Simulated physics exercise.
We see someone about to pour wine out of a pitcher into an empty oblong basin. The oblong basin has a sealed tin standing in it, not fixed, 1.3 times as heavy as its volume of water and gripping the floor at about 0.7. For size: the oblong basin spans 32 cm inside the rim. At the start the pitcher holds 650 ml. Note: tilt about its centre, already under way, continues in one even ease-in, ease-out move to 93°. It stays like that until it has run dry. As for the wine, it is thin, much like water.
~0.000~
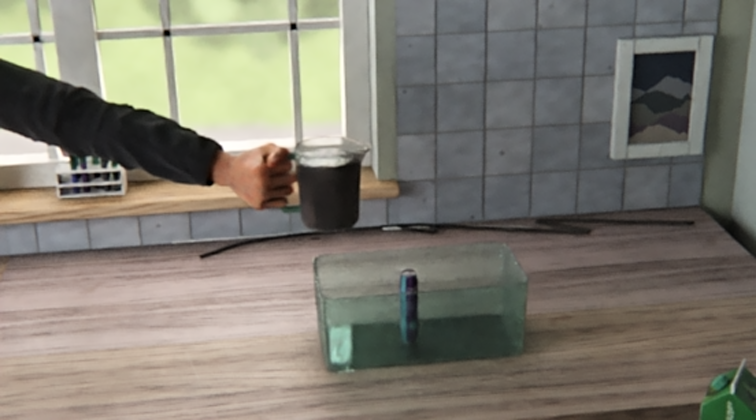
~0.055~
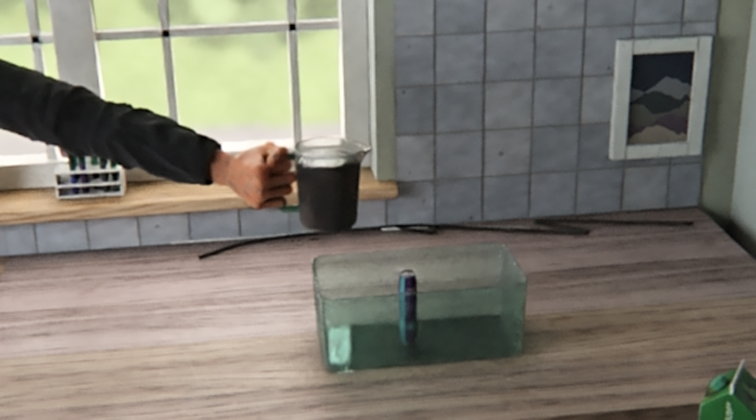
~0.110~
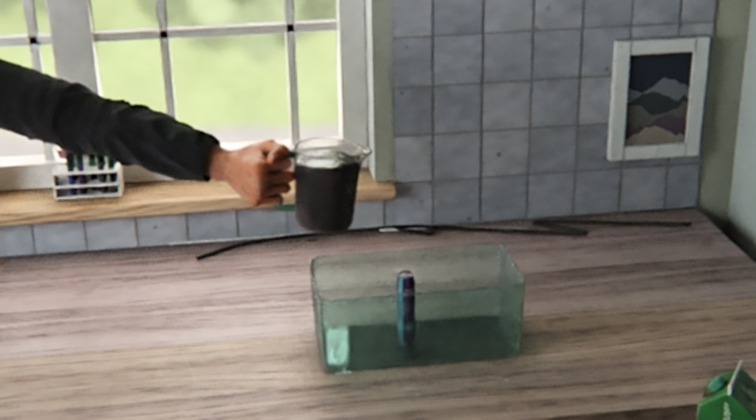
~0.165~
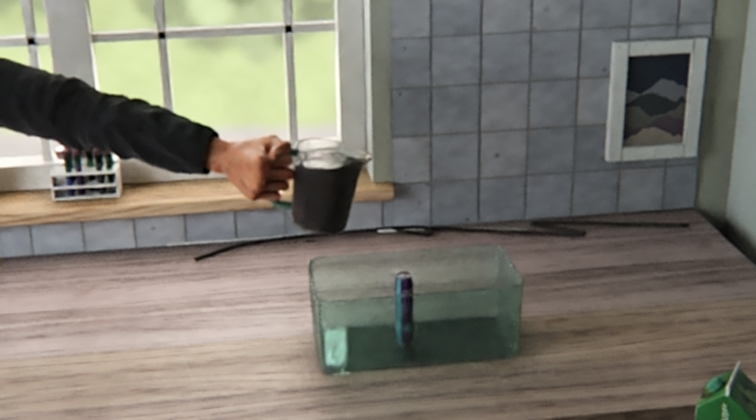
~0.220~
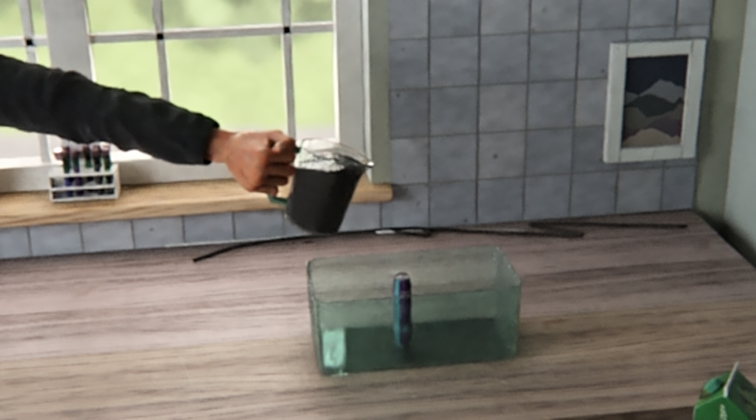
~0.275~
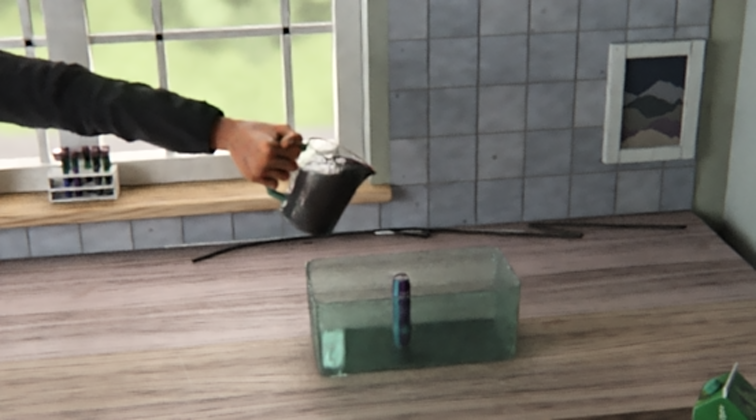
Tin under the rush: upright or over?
Odds are it weathers it.
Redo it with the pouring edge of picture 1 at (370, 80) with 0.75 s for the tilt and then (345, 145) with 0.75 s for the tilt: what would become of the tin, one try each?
The tin stays vertical the first time and overturns the second time.
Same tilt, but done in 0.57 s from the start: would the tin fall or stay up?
Result: Tin still standing.
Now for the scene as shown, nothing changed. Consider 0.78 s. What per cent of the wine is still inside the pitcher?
About 28 percent.
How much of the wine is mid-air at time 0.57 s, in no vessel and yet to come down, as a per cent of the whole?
Some 22 % is the figure.
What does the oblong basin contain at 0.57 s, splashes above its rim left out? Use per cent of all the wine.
Around 10%.
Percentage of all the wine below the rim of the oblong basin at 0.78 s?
50 per cent, give or take a little.
Then, 0.57 s in, the tilt is 80° and 68 per cent is still to pour; the tin stands where it began.
Then, 0.78 s in, the tilt is 93° and 28 per cent is still to pour; the tin stands where it began.
Then, 1.01 s in, the tilt is 93° and 9 per cent is still to pour; the tin stands where it began.
Then, 1.25 s in, the tilt is 93° and 3 per cent is still to pour; the tin stands where it began.
Finally, the tin stands where it began.
